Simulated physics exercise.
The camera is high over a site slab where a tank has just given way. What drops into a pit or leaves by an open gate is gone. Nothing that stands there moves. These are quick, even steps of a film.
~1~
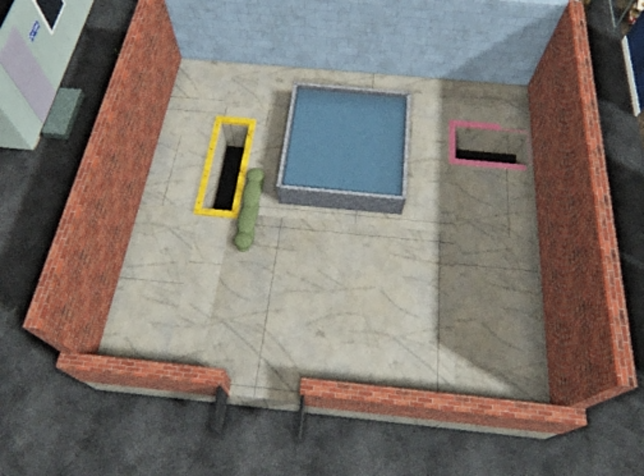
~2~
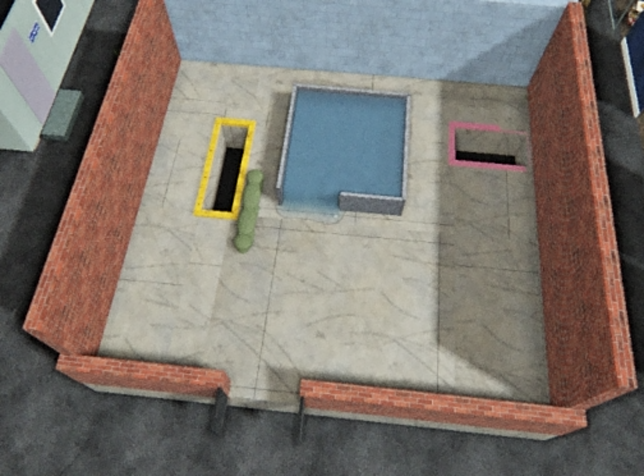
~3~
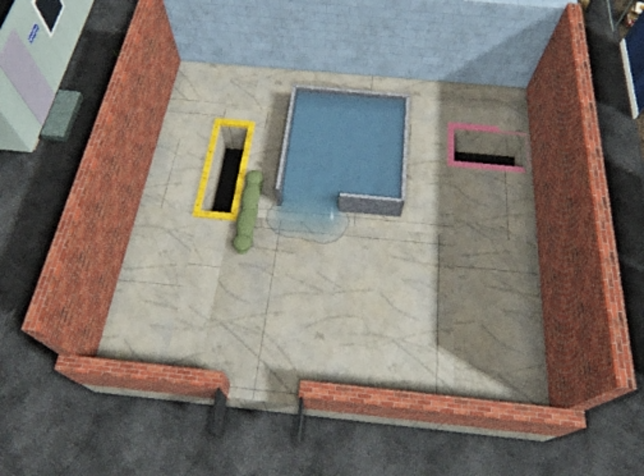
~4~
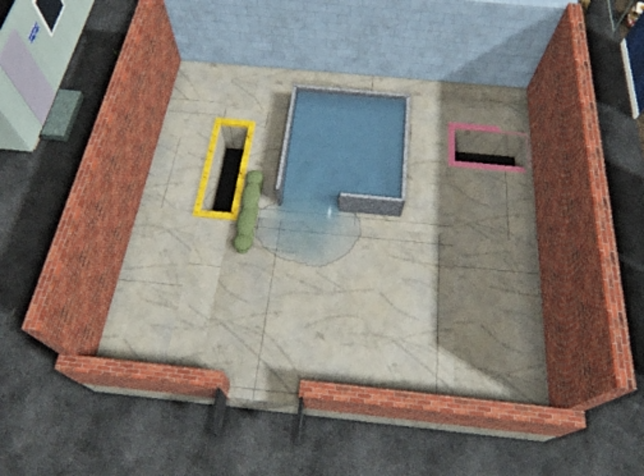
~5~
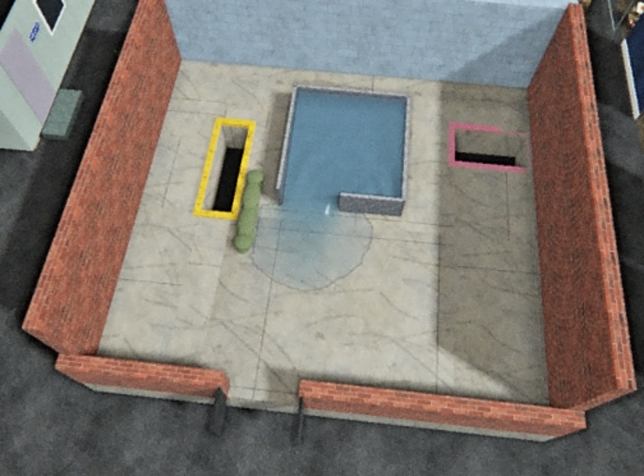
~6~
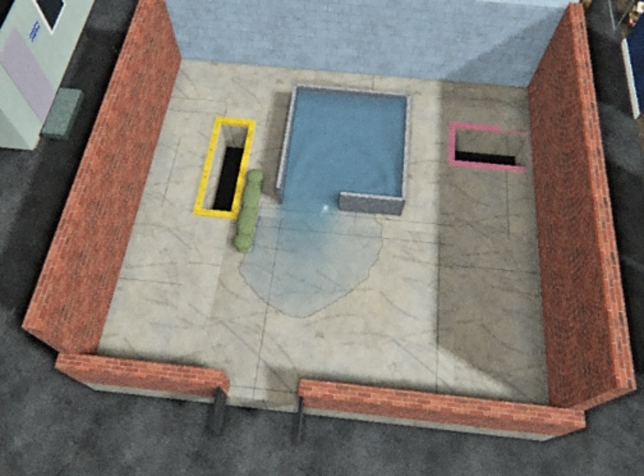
Walled concrete yard seen from above, water pouring through a gap in a square tank's front wall and spreading across the floor.
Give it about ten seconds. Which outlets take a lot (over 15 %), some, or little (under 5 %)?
In the end: The gate takes more than 15 %; the yellow pit takes less than 5 %; the pink pit takes less than 5 %.
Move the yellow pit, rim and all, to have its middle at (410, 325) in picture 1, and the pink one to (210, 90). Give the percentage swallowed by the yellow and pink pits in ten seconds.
Parts in a hundred: Yellow 4, pink 4.
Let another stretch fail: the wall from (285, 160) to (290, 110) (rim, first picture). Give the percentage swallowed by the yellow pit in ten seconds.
Parts in a hundred: Yellow 55.
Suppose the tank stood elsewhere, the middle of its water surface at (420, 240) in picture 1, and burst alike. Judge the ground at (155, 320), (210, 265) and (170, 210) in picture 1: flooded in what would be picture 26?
In that order: Awash, awash, no water.
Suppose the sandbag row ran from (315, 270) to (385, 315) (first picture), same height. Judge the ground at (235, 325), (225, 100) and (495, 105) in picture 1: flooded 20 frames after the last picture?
One after the other: Wet, dry, free of water.
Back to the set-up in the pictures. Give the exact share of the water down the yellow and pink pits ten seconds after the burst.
Roughly 0 per cent, then 0 per cent.
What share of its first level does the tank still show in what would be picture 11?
About 78 per cent.
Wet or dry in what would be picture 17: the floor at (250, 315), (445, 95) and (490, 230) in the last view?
One after the other: Covered, clear, clear.
A moment on, water covers 20 % of the floor; the gate 0 %, the yellow pit 0 %, the pink pit 0 %.
Next, water covers 25 % of the floor; the gate 3 %, the yellow pit 0 %, the pink pit 0 %.
Then, water covers 35 % of the floor; the gate 12 %, the yellow pit 0 %, the pink pit 0 %.
Later, water covers 55 % of the floor; the gate 22 %, the yellow pit 0 %, the pink pit 0 %.
In the end, water covers 80 % of the floor; the gate 32 %, the yellow pit 0 %, the pink pit 1 %.
